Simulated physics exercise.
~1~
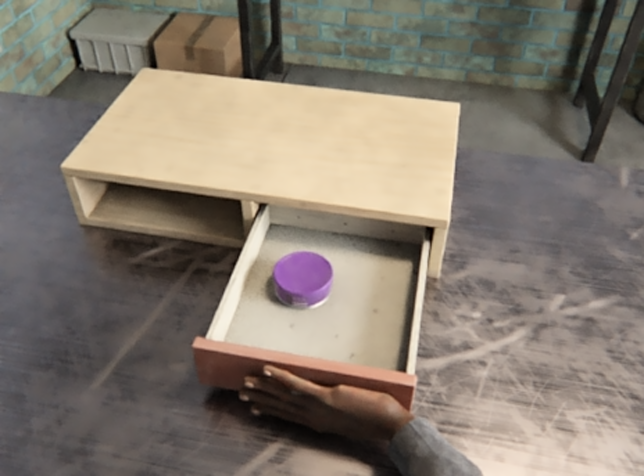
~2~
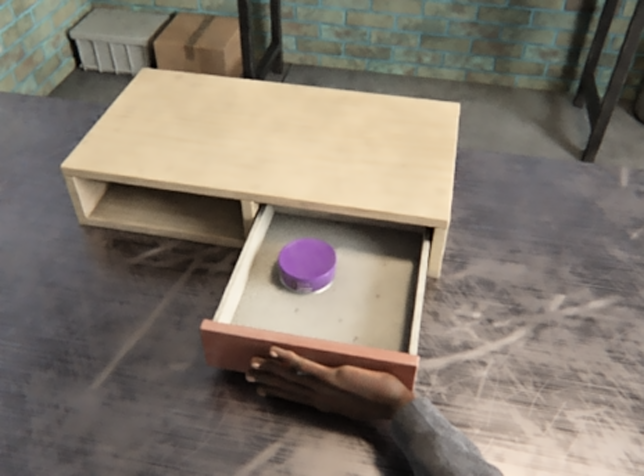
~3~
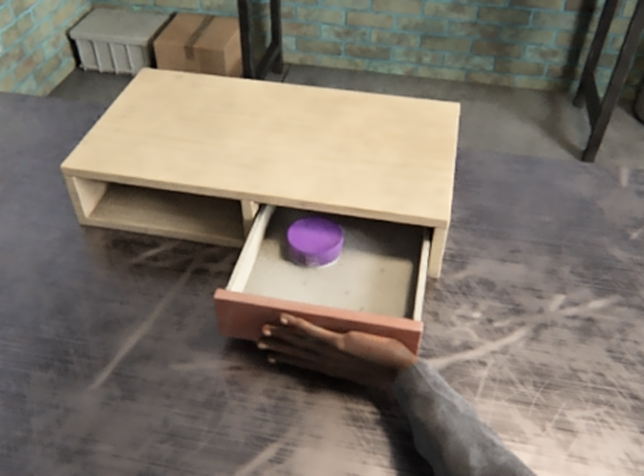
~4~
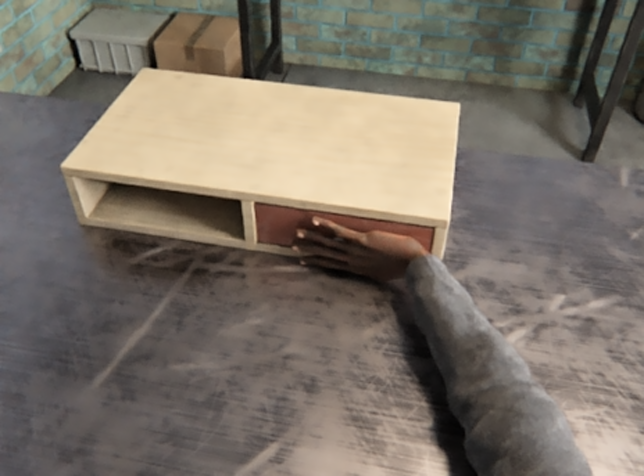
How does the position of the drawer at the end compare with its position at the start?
At the start the drawer is pulled out toward the viewer with its inside showing, and at the end it sits shut inside the chest, with its front farther back and slightly to the right.
